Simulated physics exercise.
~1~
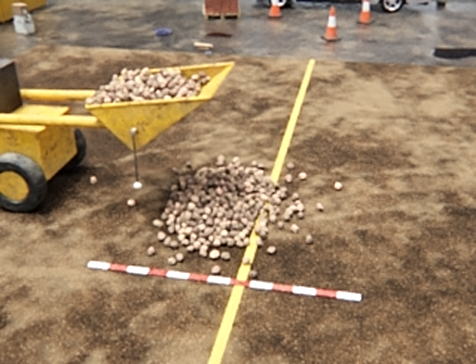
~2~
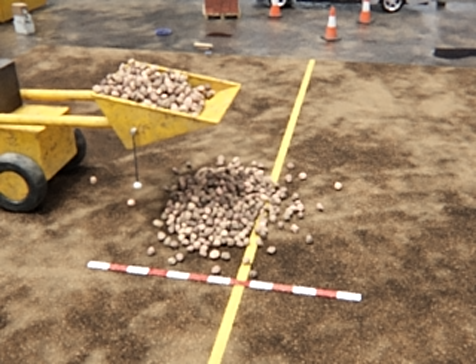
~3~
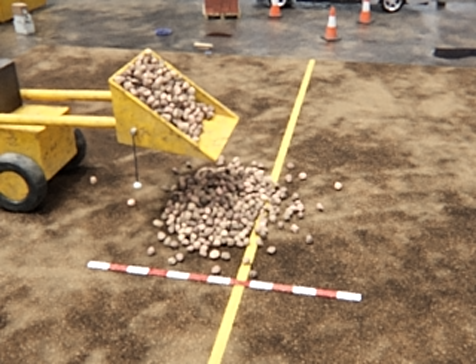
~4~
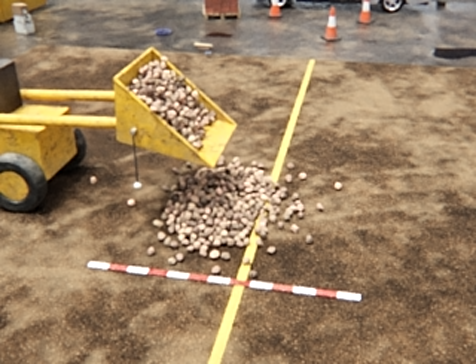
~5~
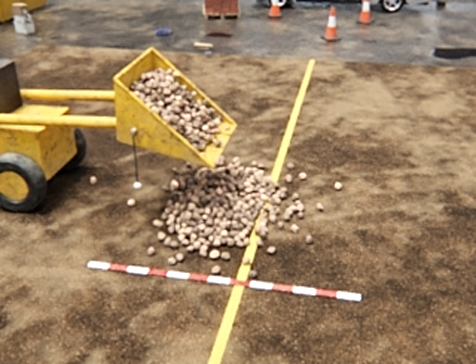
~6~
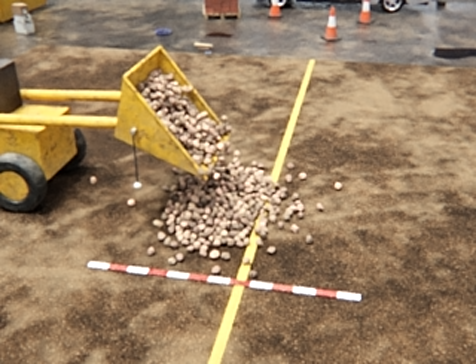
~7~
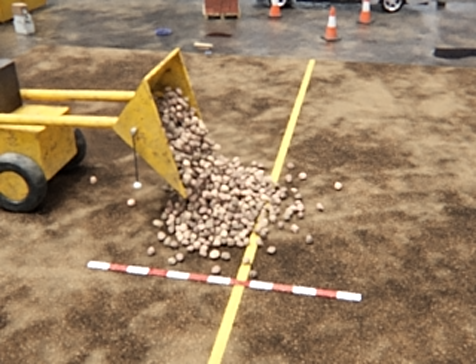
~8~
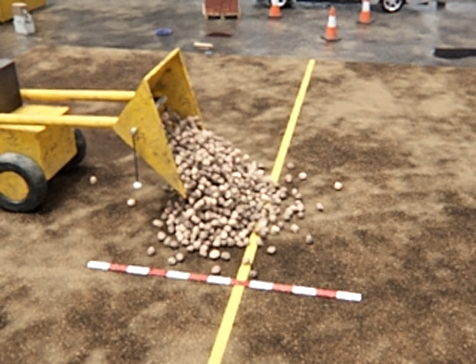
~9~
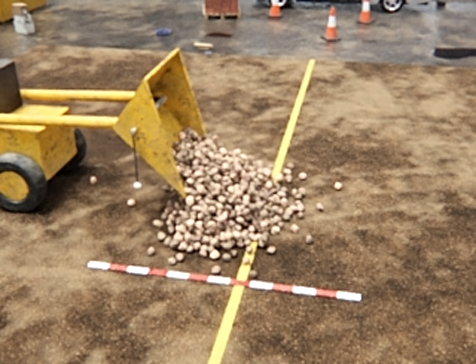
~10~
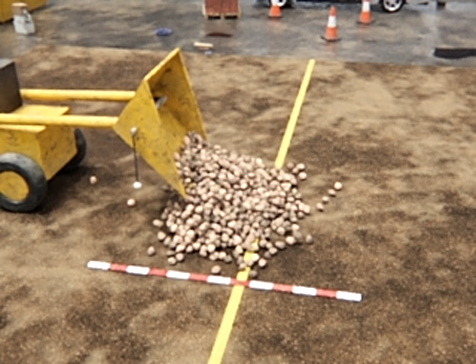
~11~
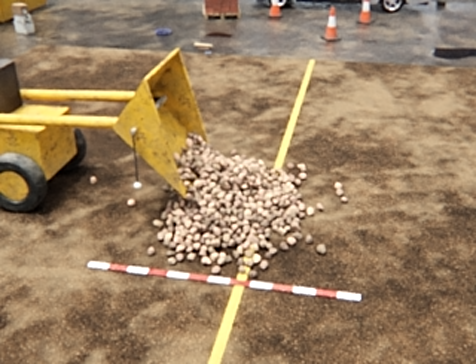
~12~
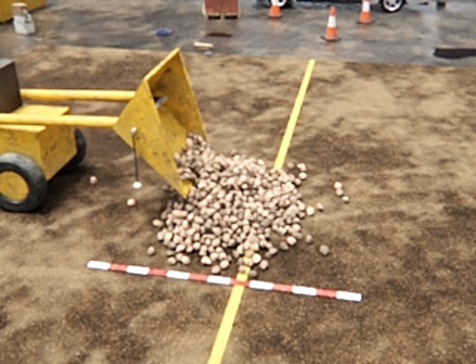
The clip shows a yellow loader's bucket full of brownish stones tipping down to the right, pausing partway, then tipping further and pouring them onto a loose pile lying across a yellow line. The heap grows and settles, with some stones still in the motionless bucket's mouth.
